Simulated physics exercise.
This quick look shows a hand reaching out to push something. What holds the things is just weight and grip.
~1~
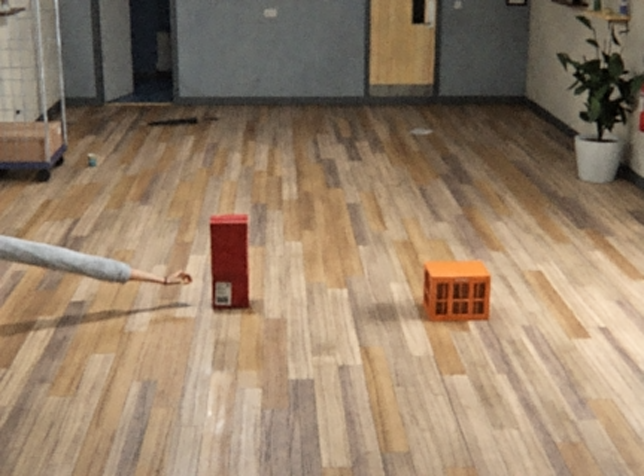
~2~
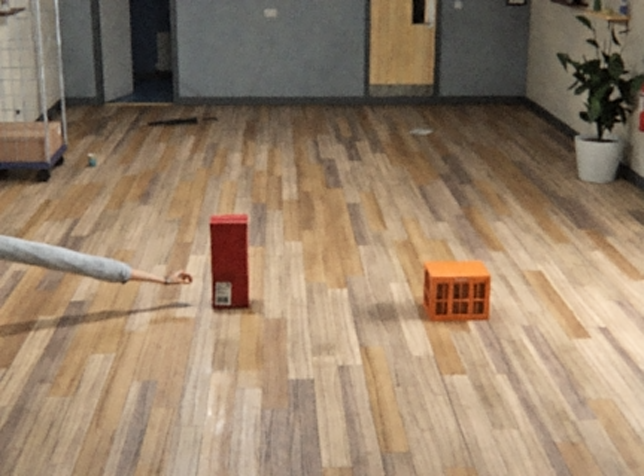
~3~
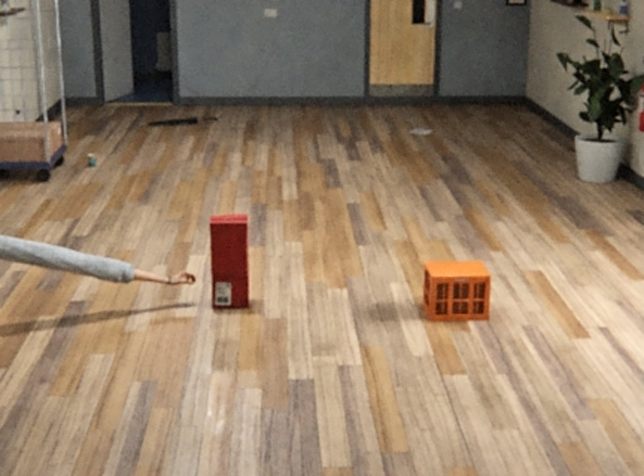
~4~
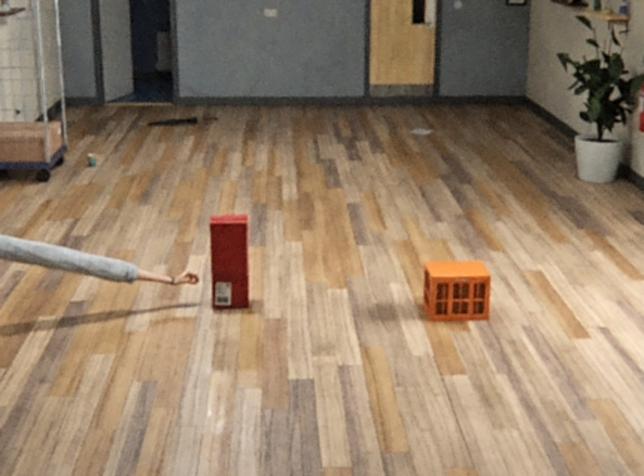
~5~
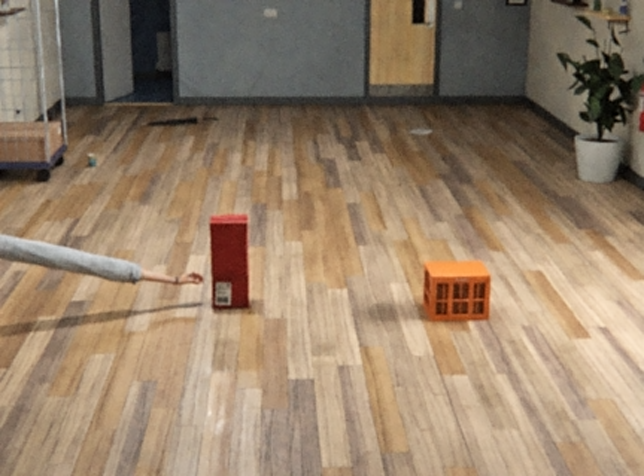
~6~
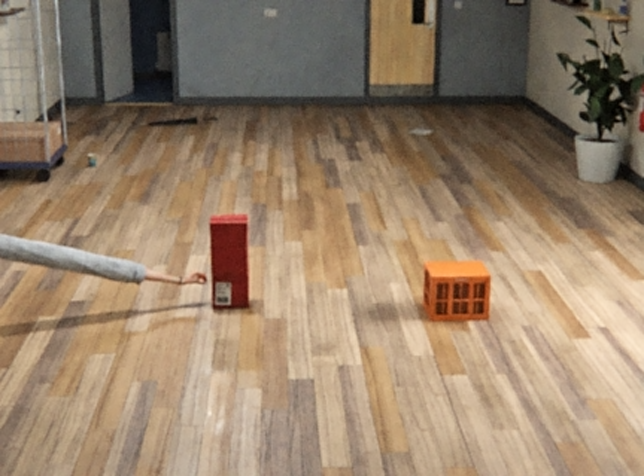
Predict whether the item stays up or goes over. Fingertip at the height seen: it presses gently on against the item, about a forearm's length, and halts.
I expect it to remain on end.
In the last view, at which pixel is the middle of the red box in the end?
At about (287, 261).
Then, 0.40 s later than the last frame, red box moved a little near (240, 262).
Then, 0.90 s later than the last frame, red box moved about its own width near (261, 261).
Then, 1.40 s later than the last frame, red box moved about its own width near (280, 261).
When it is over, moved from the start, red box. End places, in pixels of the last picture, red box near (287, 261).
